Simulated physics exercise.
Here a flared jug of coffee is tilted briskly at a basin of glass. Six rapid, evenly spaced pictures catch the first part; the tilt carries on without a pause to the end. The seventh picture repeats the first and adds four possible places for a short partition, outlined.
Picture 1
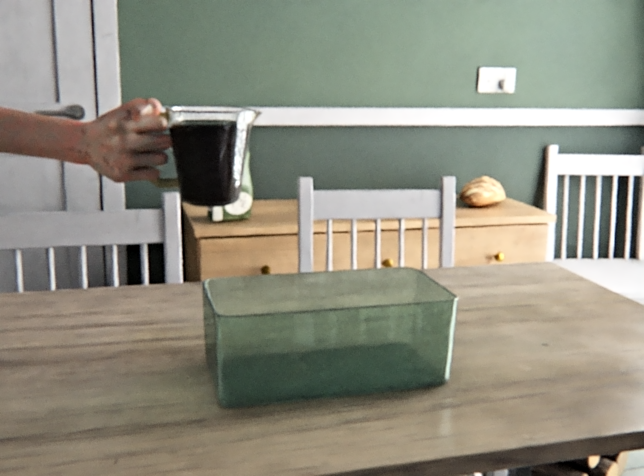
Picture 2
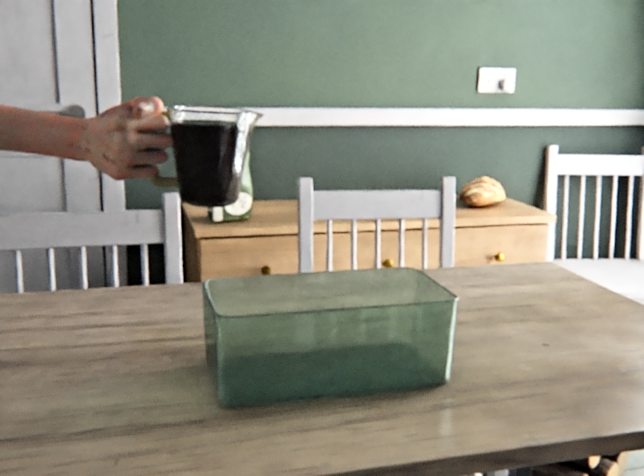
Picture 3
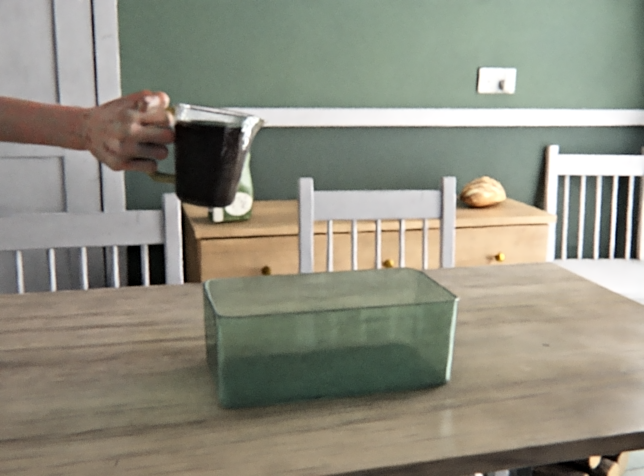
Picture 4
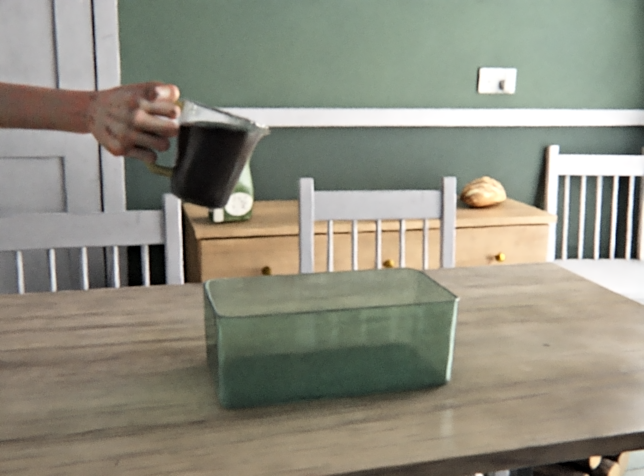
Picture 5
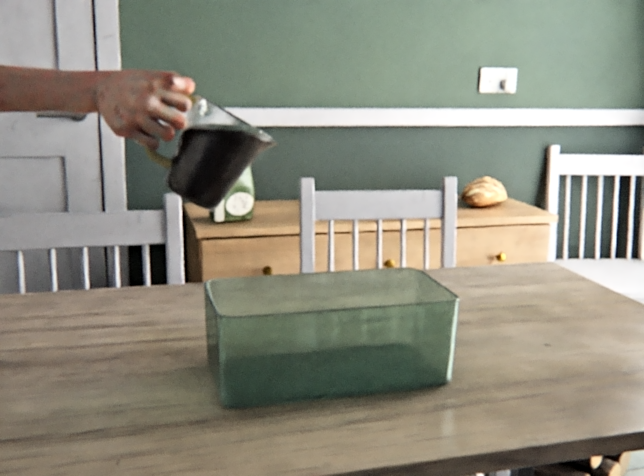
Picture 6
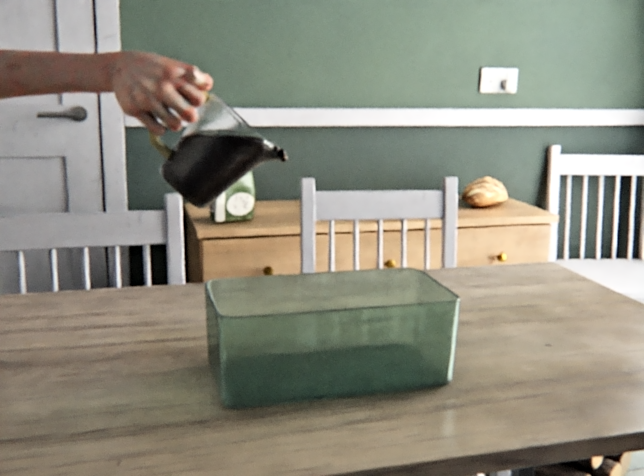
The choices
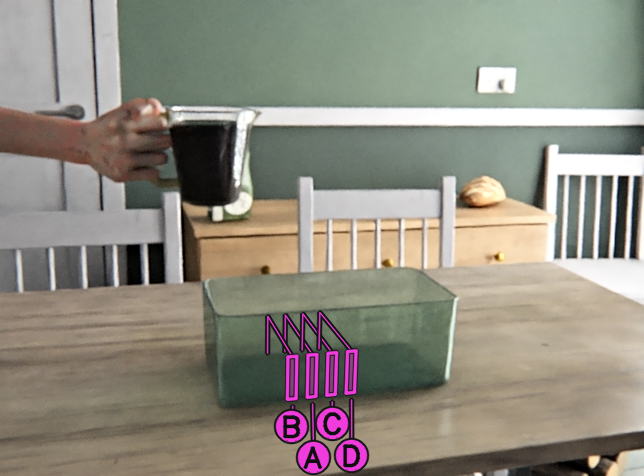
In a green-walled dining room, a hand tilting a glass jug of coffee rightward above a glass basin, liquid reaching the lip.
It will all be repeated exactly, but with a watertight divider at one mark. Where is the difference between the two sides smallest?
C beats the others.
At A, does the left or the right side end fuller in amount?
The right one.
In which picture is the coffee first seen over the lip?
Picture 6.
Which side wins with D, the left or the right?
The left side.
In magenta, A at (312, 403); B at (292, 405); C at (332, 401); D at (351, 399).
With A, about 6 % ends left of the wall and 92 % right of it.
With B, about 4 % ends left of the wall and 94 % right of it; 3 % is lost outside.
With C, about 53 % ends left of the wall and 45 % right of it.
With D, about 89 % ends left of the wall and 6 % right of it; 5 % is lost outside.
